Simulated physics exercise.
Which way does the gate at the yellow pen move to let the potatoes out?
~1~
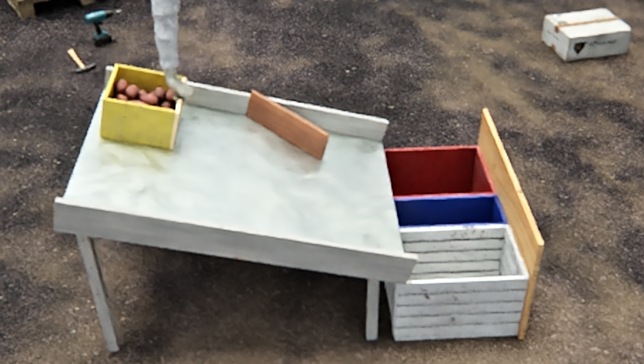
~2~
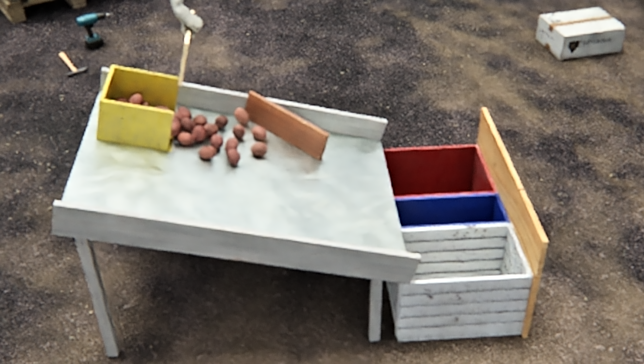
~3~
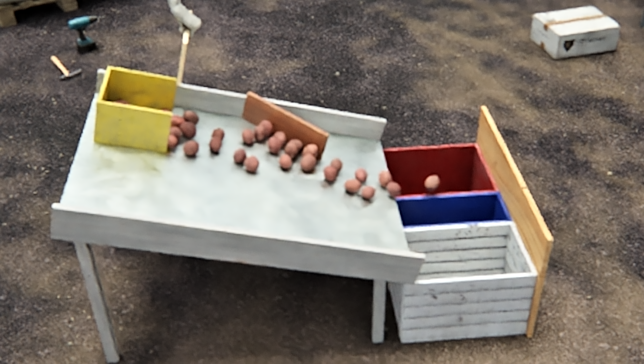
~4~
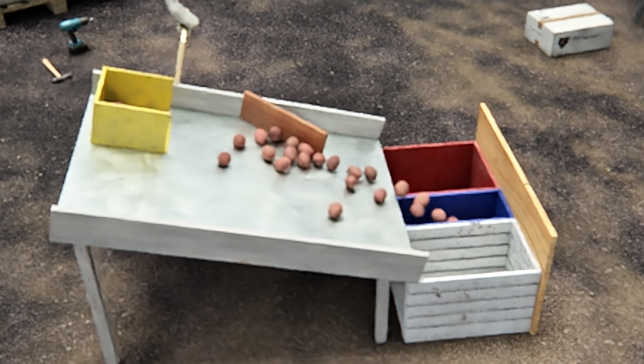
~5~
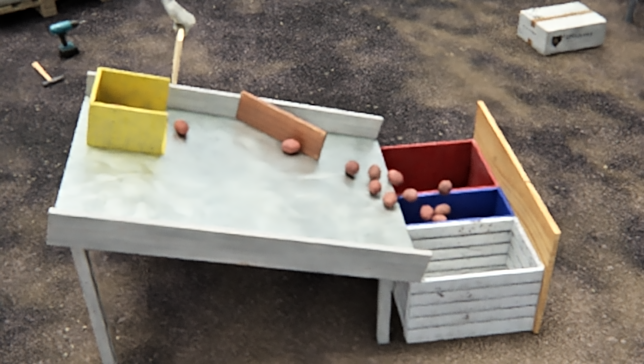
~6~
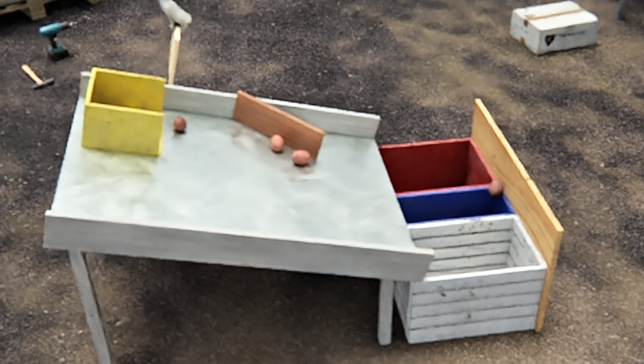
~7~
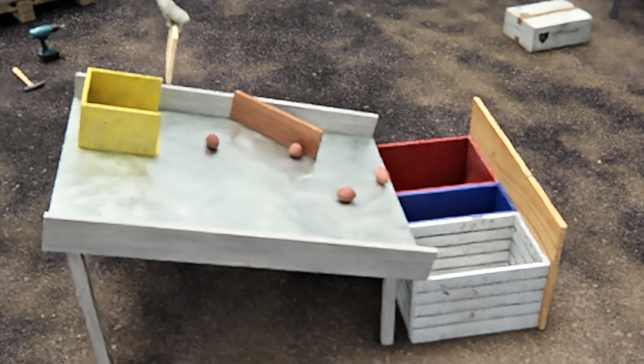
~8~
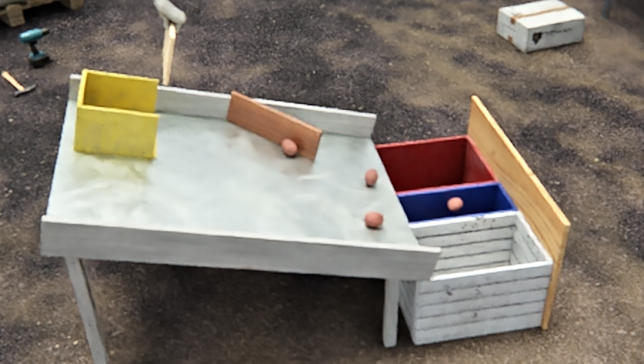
The gate moves up, clearing the opening of the yellow pen so the potatoes can roll out.
